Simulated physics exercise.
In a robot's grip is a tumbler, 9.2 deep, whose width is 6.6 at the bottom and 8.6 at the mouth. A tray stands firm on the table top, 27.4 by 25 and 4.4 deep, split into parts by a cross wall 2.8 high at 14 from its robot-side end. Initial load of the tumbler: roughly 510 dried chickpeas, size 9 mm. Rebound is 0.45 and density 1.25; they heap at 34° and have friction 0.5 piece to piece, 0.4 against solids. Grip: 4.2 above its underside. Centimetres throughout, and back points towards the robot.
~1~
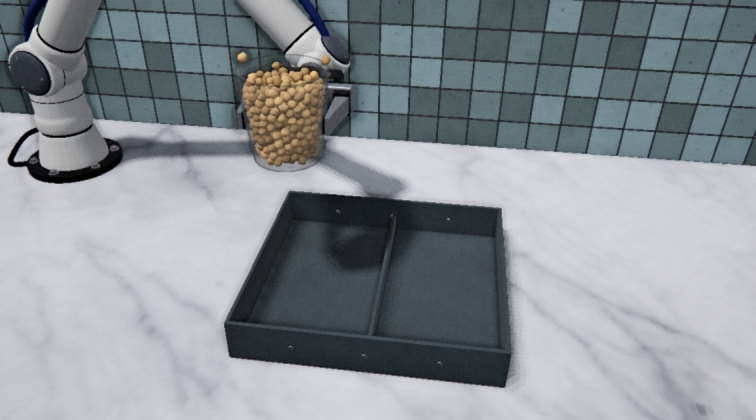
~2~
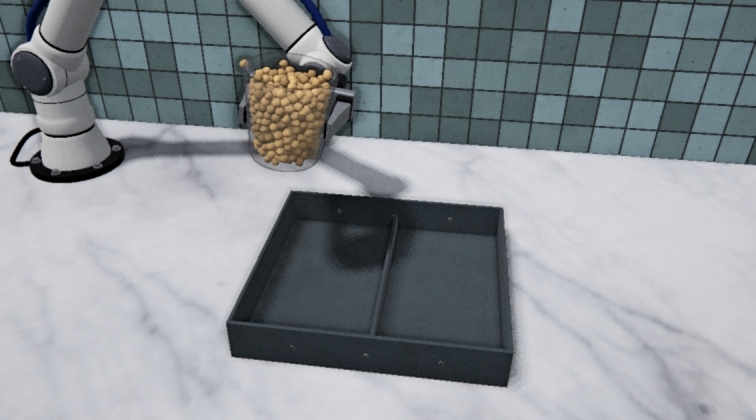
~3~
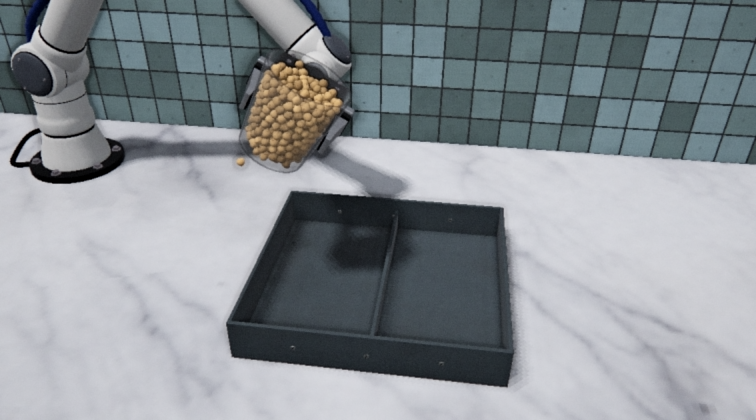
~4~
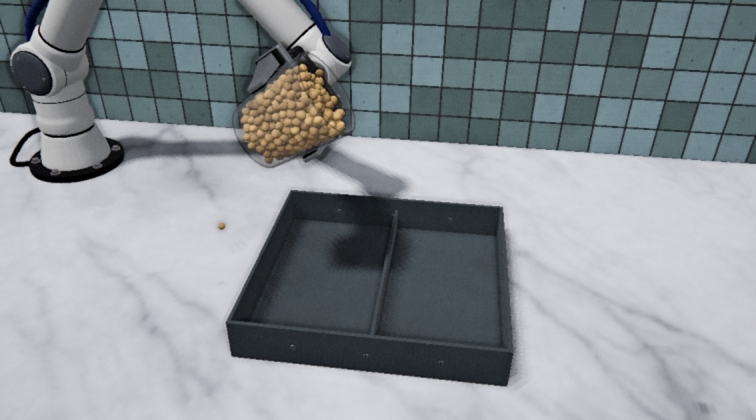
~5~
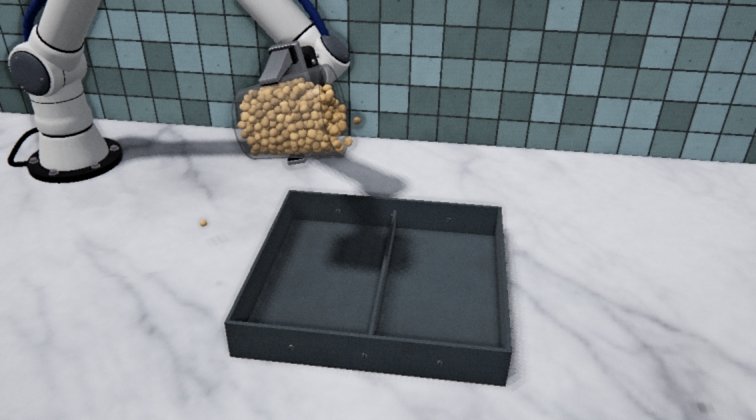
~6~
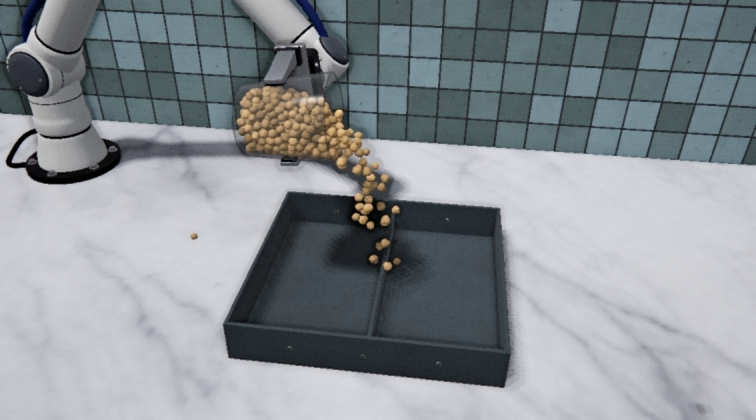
On a white marble counter before a green tiled wall, a robot arm tilts a clear tumbler full of chickpeas rightward until it lies nearly sideways; one stray chickpea drops onto the counter, then a stream pours into the dark divided tray.
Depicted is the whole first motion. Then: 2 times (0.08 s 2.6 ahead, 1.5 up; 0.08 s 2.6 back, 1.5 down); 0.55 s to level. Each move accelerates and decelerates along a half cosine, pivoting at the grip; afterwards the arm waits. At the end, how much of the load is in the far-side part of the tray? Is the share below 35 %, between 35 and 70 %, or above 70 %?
It is above 70 %.
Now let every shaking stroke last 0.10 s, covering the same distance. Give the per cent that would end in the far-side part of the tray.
In that case around 70 per cent.
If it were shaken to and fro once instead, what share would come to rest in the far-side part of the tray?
Then roughly 80 percent.
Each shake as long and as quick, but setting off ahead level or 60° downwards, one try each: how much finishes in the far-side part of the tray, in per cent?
Try one gives about 70 in a hundred, try two about 40 in a hundred.
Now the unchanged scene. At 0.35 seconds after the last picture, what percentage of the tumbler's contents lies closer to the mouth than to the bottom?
Roughly 90 per cent.
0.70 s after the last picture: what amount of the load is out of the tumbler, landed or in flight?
95 %.
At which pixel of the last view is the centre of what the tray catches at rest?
Around (449, 290) in the last view.
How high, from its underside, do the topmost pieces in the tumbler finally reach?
Roughly 3.0 cm.
Then, 0.35 s later, tilted 83° forward, highest piece 19 above the table; 359 in the far-side part, 36 in the tumbler, 24 in the robot-side part, 1 on the table or floor, 87 in flight or on a rim.
Then, 0.70 s later, tilted 19° forward, highest piece 22 above the table; 436 in the far-side part, 38 in the robot-side part, 30 in the tumbler, 3 on the table or floor.
Then, 1.07 s later, level, highest piece 20 above the table; 436 in the far-side part, 38 in the robot-side part, 30 in the tumbler, 3 on the table or floor.
Then, 2.12 s later, level, highest piece 20 above the table; 436 in the far-side part, 38 in the robot-side part, 30 in the tumbler, 3 on the table or floor.
At rest, 436 in the far-side part, 38 in the robot-side part, 30 in the tumbler, 3 on the table or floor. That is 86 % in the far-side part of the tray.
